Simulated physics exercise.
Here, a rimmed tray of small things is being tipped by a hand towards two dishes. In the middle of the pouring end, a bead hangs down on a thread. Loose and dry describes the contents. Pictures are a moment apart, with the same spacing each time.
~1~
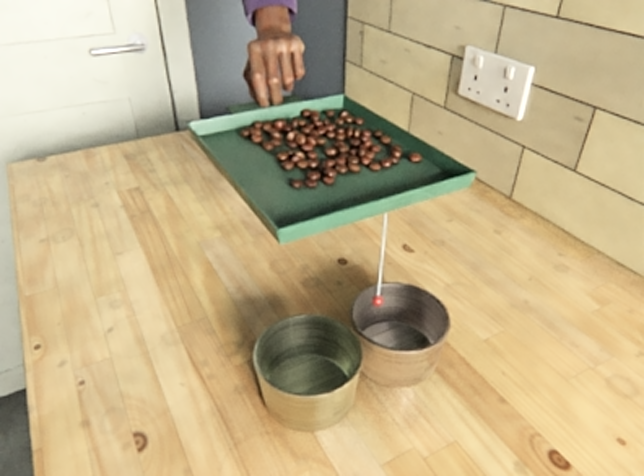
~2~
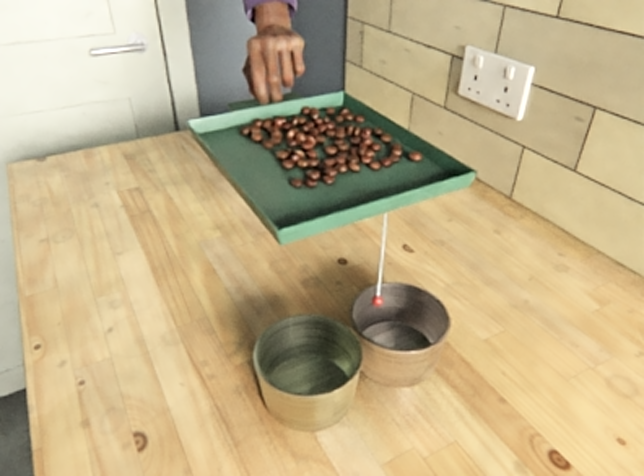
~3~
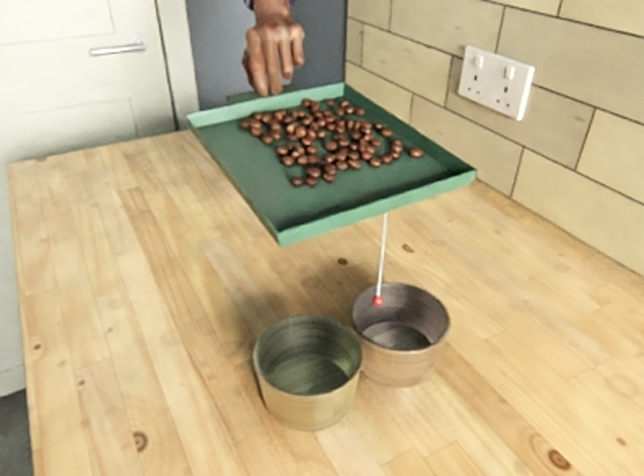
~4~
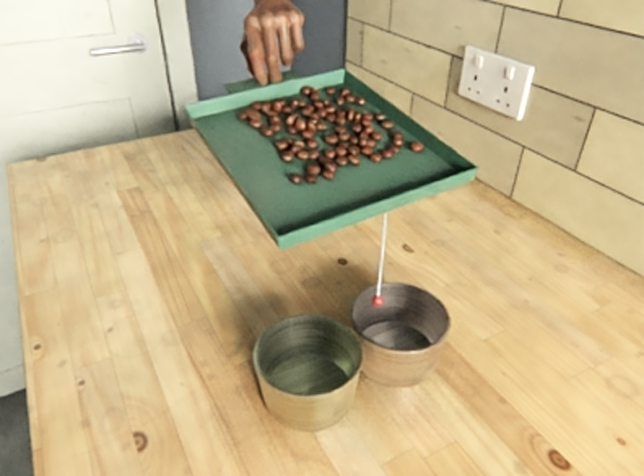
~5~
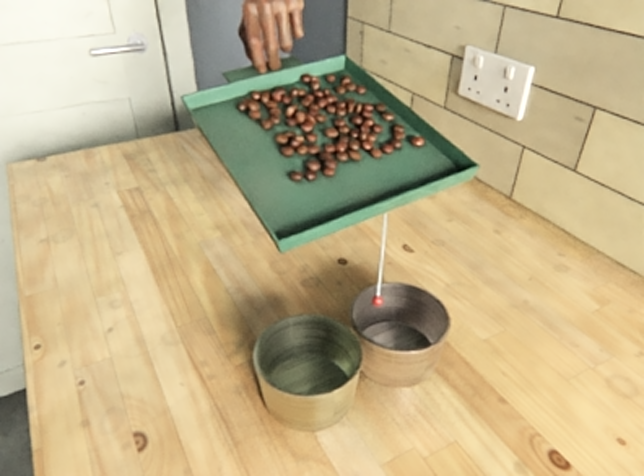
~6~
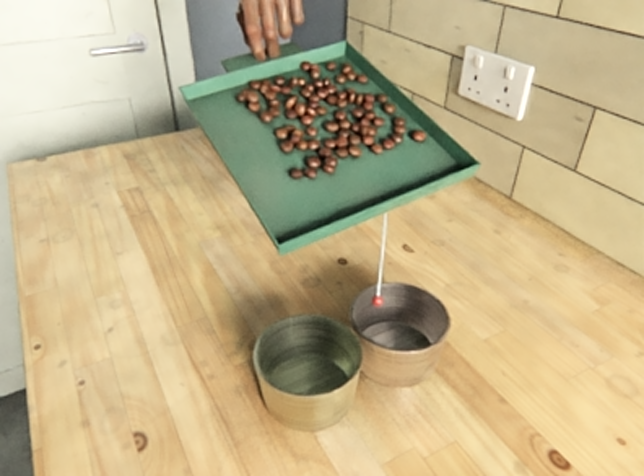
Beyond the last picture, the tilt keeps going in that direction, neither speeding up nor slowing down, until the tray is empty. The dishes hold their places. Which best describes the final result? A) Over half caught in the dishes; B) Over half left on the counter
Over half caught in the dishes.
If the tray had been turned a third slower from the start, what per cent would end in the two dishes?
Close to 90 per cent.
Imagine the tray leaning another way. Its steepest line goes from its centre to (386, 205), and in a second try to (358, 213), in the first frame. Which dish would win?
So, first the right-side one, then the left-side one.
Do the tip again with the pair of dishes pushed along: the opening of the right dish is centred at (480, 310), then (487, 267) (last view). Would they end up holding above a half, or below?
So that's a lesser portion the first time round, a lesser portion the second.
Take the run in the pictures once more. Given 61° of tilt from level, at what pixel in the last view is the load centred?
Roughly at (321, 227).
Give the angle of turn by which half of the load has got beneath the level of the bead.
It is at around 90 degrees.
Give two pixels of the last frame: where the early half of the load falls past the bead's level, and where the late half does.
First part (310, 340), rest (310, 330).
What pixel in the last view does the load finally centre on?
Somewhere around (308, 383) in the final view.
Shortly afterwards, tray tipped steeply; the bulk on the tray; a little in the air.
Next, tray tipped past a quarter turn; near a quarter on the tray; near two thirds in the left dish; only a few in the right dish; only a few outside both; a little in the air.
Some moments later, tray tipped past a quarter turn; all but a few in the left dish; only a few in the right dish; a little outside both.
In the end, tray tipped past a quarter turn; all but a few in the left dish; only a few in the right dish; a little outside both.
